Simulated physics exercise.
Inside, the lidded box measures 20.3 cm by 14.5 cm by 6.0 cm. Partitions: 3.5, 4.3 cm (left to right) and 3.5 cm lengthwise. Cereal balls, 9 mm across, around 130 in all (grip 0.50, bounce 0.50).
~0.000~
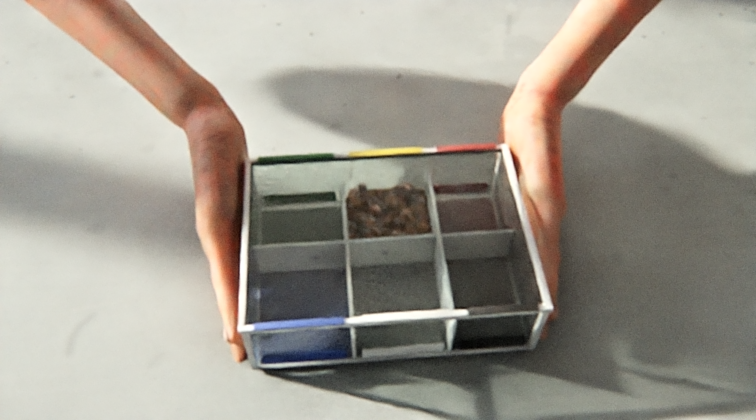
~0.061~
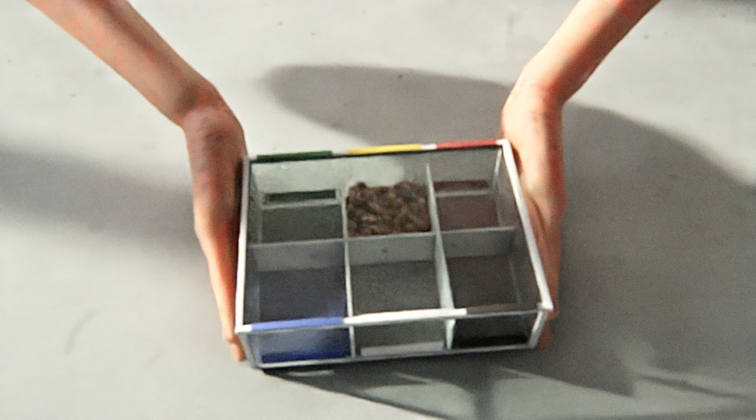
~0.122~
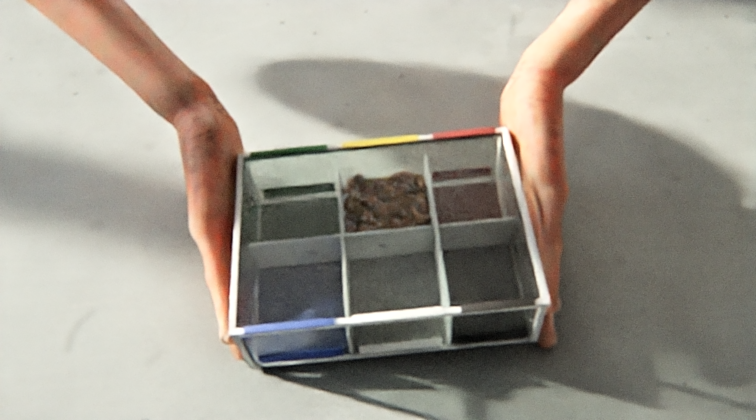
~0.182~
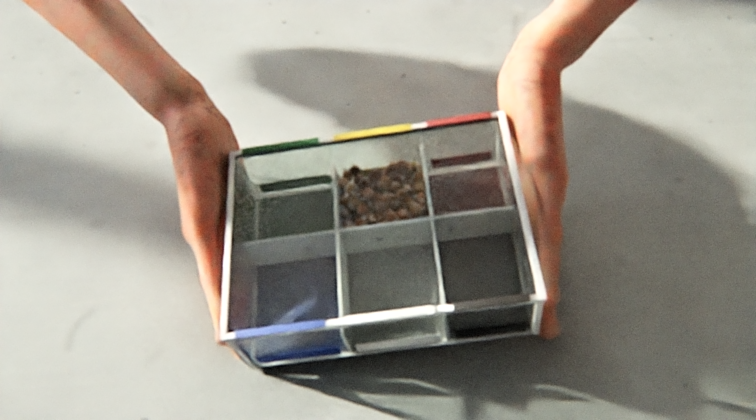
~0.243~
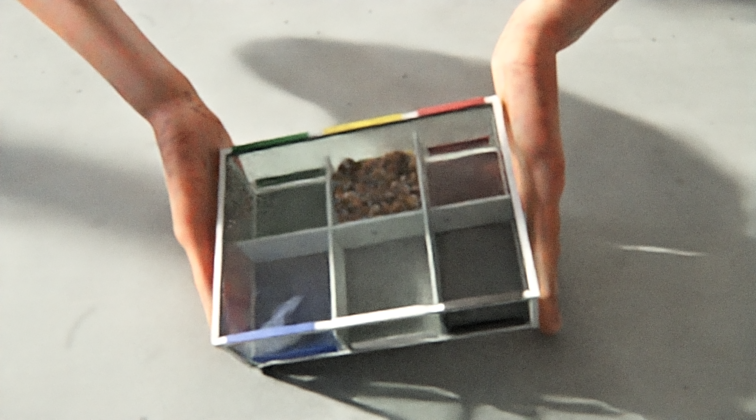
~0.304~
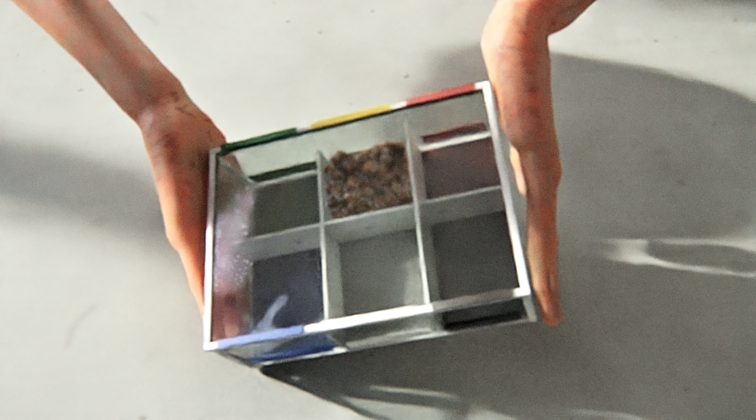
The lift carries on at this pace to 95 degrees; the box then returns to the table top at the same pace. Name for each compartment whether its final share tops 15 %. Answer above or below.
Red below, blue above, green below, yellow above, white below, black below.
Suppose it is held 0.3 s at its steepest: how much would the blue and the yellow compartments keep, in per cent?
Then: Blue 80, yellow 20.
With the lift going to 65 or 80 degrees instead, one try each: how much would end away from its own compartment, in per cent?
About 15 and 45 per cent.
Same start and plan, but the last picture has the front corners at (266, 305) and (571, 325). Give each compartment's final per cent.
Red 0, blue 0, green 0, yellow 50, white 5, black 45.
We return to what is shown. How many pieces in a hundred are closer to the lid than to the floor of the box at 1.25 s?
Roughly 60 per cent.
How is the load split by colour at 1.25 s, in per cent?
Red 0; blue 30; green 10; yellow 55; white 5; black 0.
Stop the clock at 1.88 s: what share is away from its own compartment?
About 70 per cent.
Then, at 1.25 s, tilt 94 degrees; blue 30 %, green 10 %, yellow 55 %, white 5 %.
After 1.88 s, tilt 41 degrees; blue 65 %, green 5 %, yellow 30 %.
Then, at 2.56 s, tilt 0 degrees; blue 65 %, green 5 %, yellow 30 %.
At rest (3.0 s), red 0 %, blue 65 %, green 5 %, yellow 30 %, white 0 %, black 0 %.
